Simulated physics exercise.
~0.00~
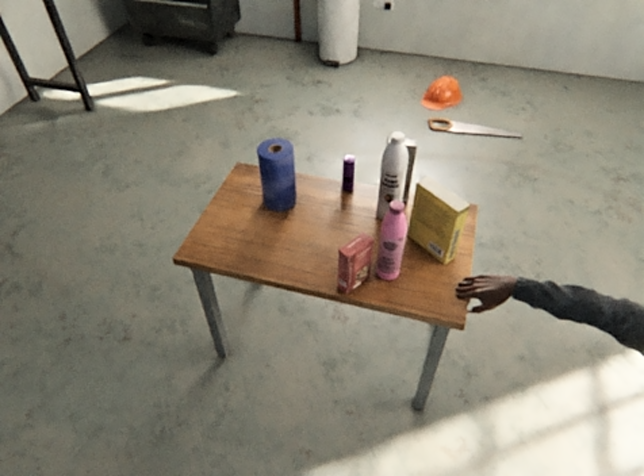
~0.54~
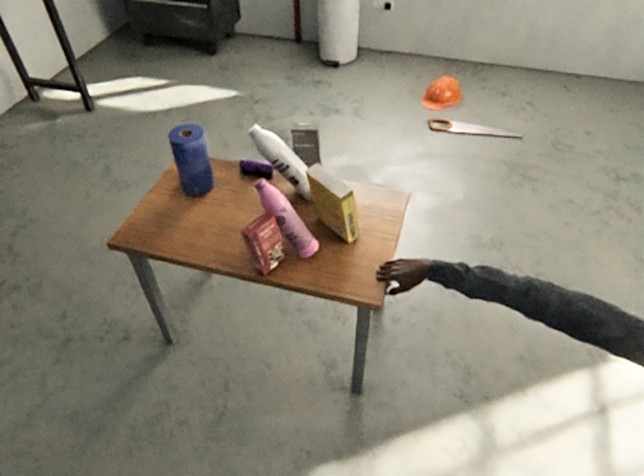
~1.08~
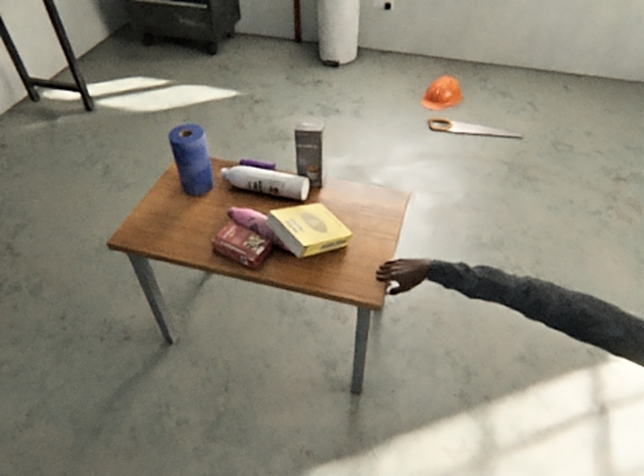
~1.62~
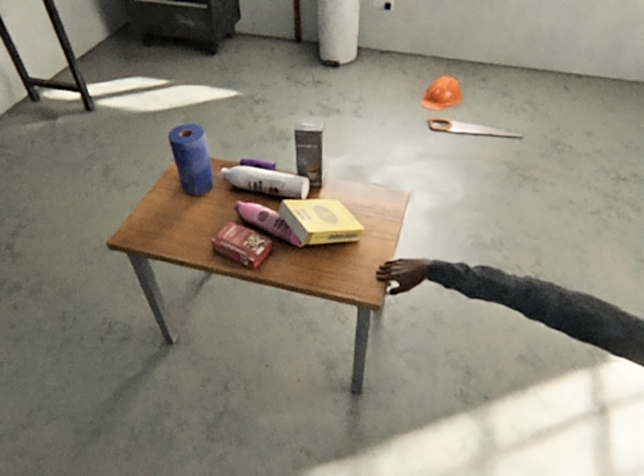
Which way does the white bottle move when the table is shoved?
The white bottle moves to the left, along with the table, and topples onto its side.
In a bare room with a concrete floor, seen from above at an angle, a wooden table holds a blue roll at the left, a small purple container and a white bottle toward the back, with a grey carton behind the bottle, and a pink bottle, red packet and yellow book nearer the front and right. A hand at the right edge shoves the table left. The white and pink bottles, book and packet lean left, while the purple container goes over. All five end up lying on the tabletop, the yellow book and pink bottle shifting slightly right before the end. The blue roll and grey carton remain upright.
